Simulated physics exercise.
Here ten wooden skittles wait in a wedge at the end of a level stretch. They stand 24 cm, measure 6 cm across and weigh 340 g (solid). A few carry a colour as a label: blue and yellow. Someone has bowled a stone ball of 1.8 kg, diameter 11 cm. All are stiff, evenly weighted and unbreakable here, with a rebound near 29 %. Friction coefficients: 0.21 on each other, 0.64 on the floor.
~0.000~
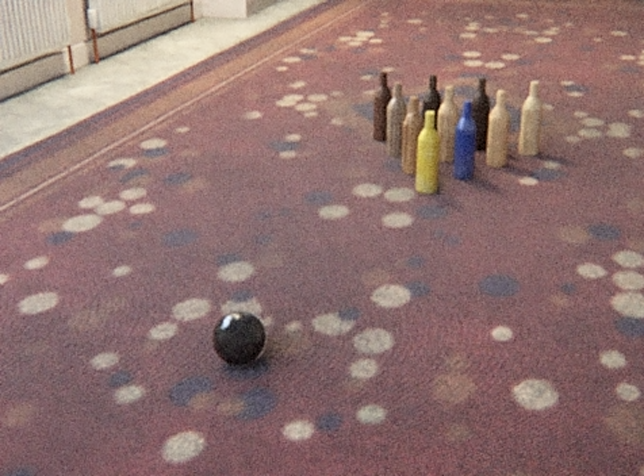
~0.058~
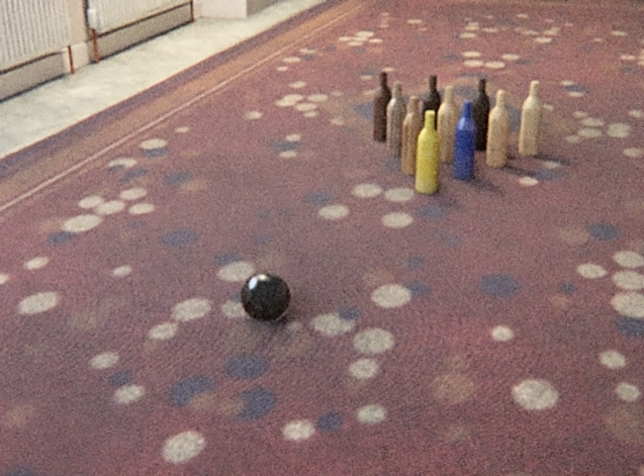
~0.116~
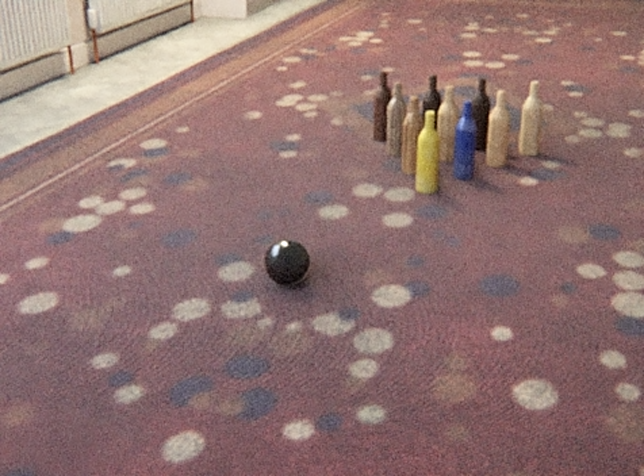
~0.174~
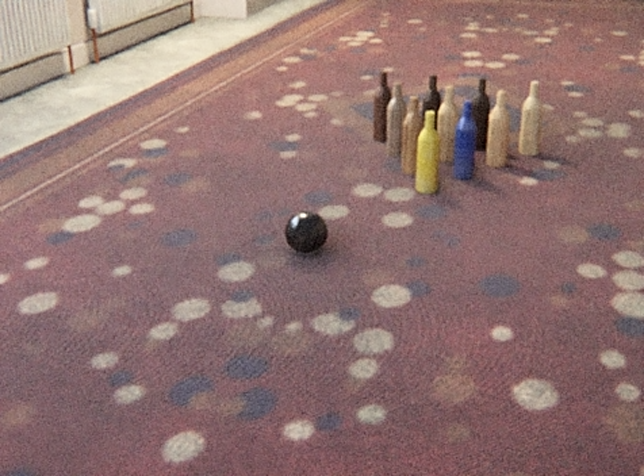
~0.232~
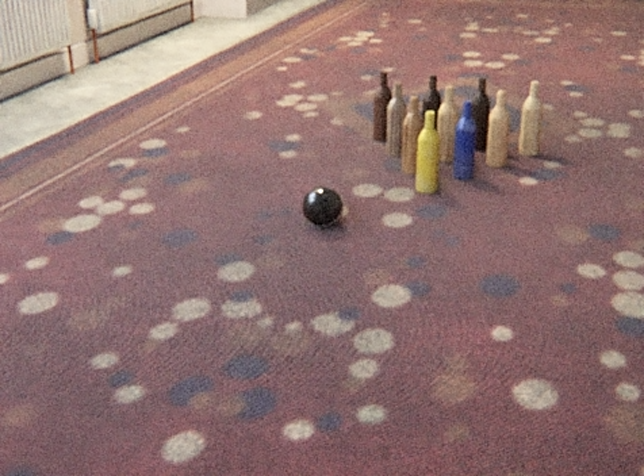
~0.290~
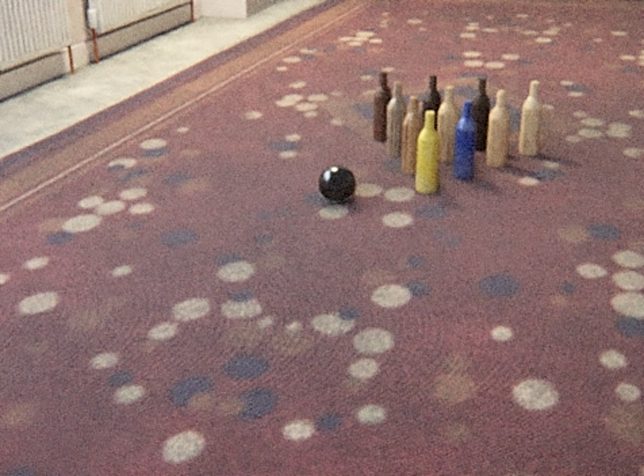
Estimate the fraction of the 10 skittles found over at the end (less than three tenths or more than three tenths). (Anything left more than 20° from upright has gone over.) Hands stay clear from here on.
It comes to under three tenths.
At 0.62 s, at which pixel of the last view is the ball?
Near (371, 107).
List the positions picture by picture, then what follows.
In the first picture (pixels give the middle of a visible side), ball (240, 338) 1.05 m before the front row; blue skittle (469, 143); yellow skittle (432, 155); none has stirred.
The second picture shows ball (266, 298) 87 cm before the front row; blue skittle (469, 143).
The third picture shows ball (287, 263) 70 cm before the front row; blue skittle (469, 143).
The fourth picture shows ball (306, 233) 52 cm before the front row; yellow skittle (432, 155).
The fifth picture shows ball (323, 207) 35 cm before the front row; blue skittle (469, 143).
The sixth picture shows ball (337, 184) 17 cm before the front row; blue skittle (469, 143); yellow skittle (432, 155); none has stirred.
After 0.52 s, ball still moving; 1 of the 10 skittles over.
In the end (1.5 s), ball rolling away; 1 of the 10 skittles over; blue skittle unmoved; yellow skittle unmoved. That is 10 per cent. From the last view, middles, blue skittle near (466, 140), yellow skittle near (428, 152).
